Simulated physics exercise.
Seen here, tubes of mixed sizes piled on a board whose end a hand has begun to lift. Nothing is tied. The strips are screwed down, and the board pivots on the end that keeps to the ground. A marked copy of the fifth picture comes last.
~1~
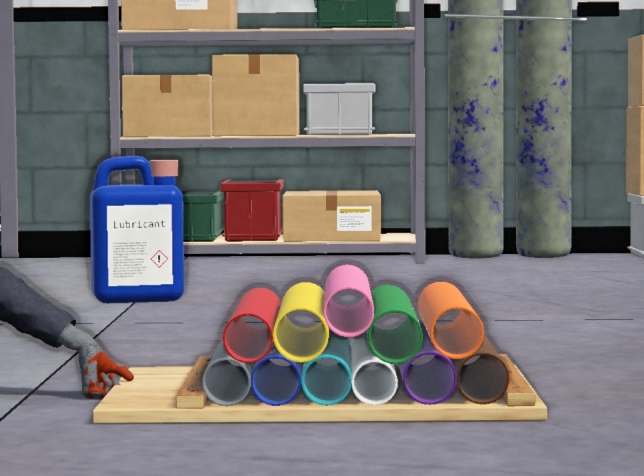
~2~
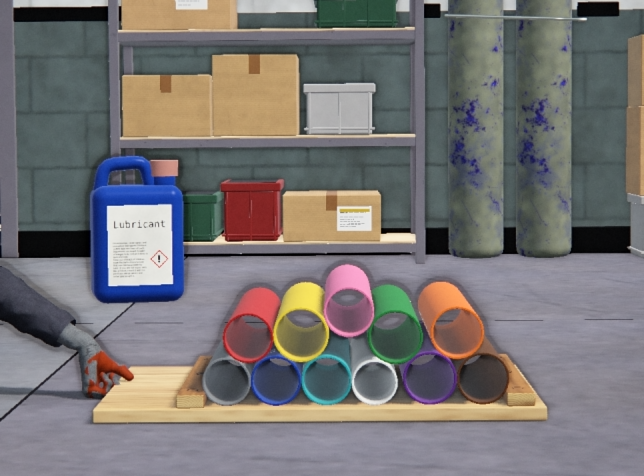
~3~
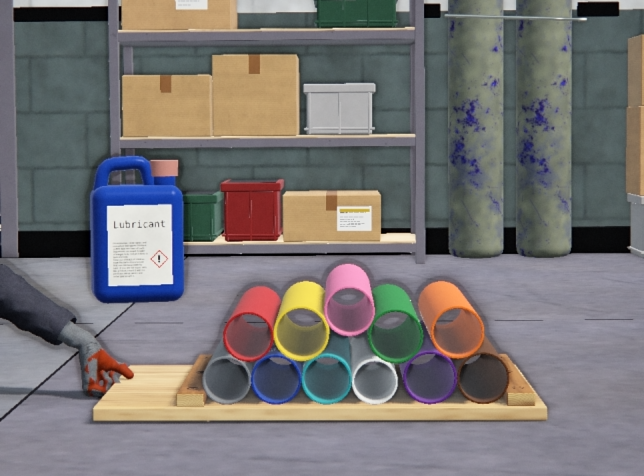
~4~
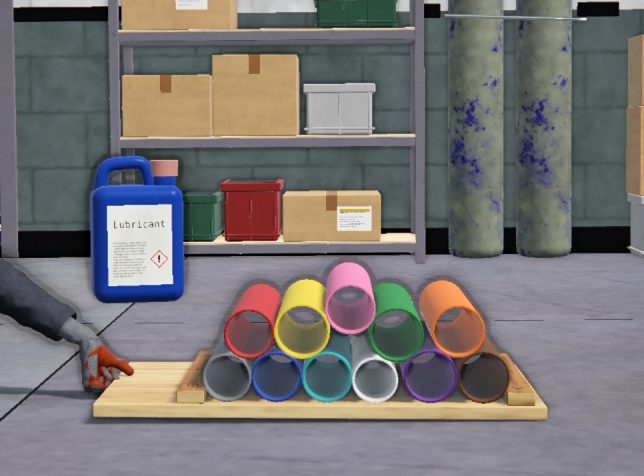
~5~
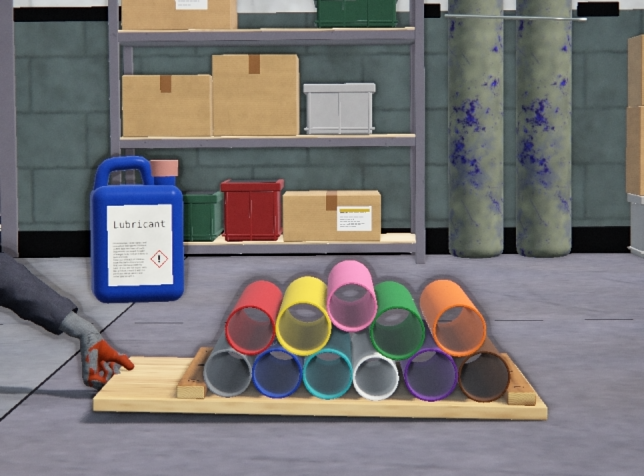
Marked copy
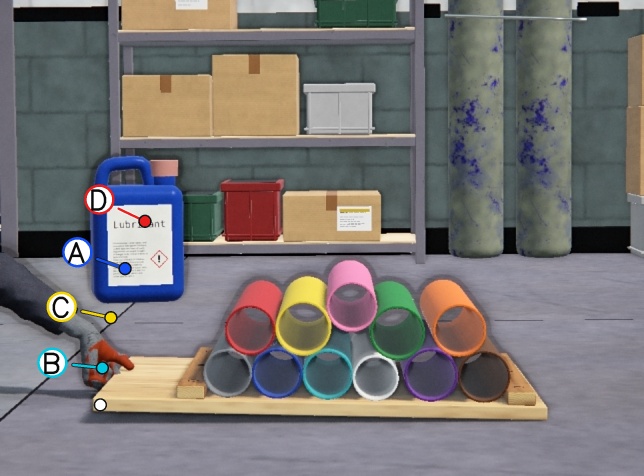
Gloved hand at the left end of a wooden board barely raising it, with colourful tubes stacked between strips shifting very slightly.
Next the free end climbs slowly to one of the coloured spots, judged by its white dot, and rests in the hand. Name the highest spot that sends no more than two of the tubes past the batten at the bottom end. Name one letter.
The highest mark that will do is A.
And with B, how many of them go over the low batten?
The count is none.
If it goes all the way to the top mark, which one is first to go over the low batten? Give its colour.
The orange one.
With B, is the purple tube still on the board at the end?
The purple tube: Yes.
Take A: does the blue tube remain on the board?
Yes, with A.
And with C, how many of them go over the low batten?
It comes to none.
On the marked copy, A at (125, 269); B at (102, 368); C at (111, 318); D at (145, 221); the white dot at (101, 405).
Following A. Soon after the start, board at 17°.
Later, board at 20°.
In the end, board at 20°, none over the low batten.
As for the rest, B none over the low batten; C none over the low batten; D three over the low batten (orange, green, pink).
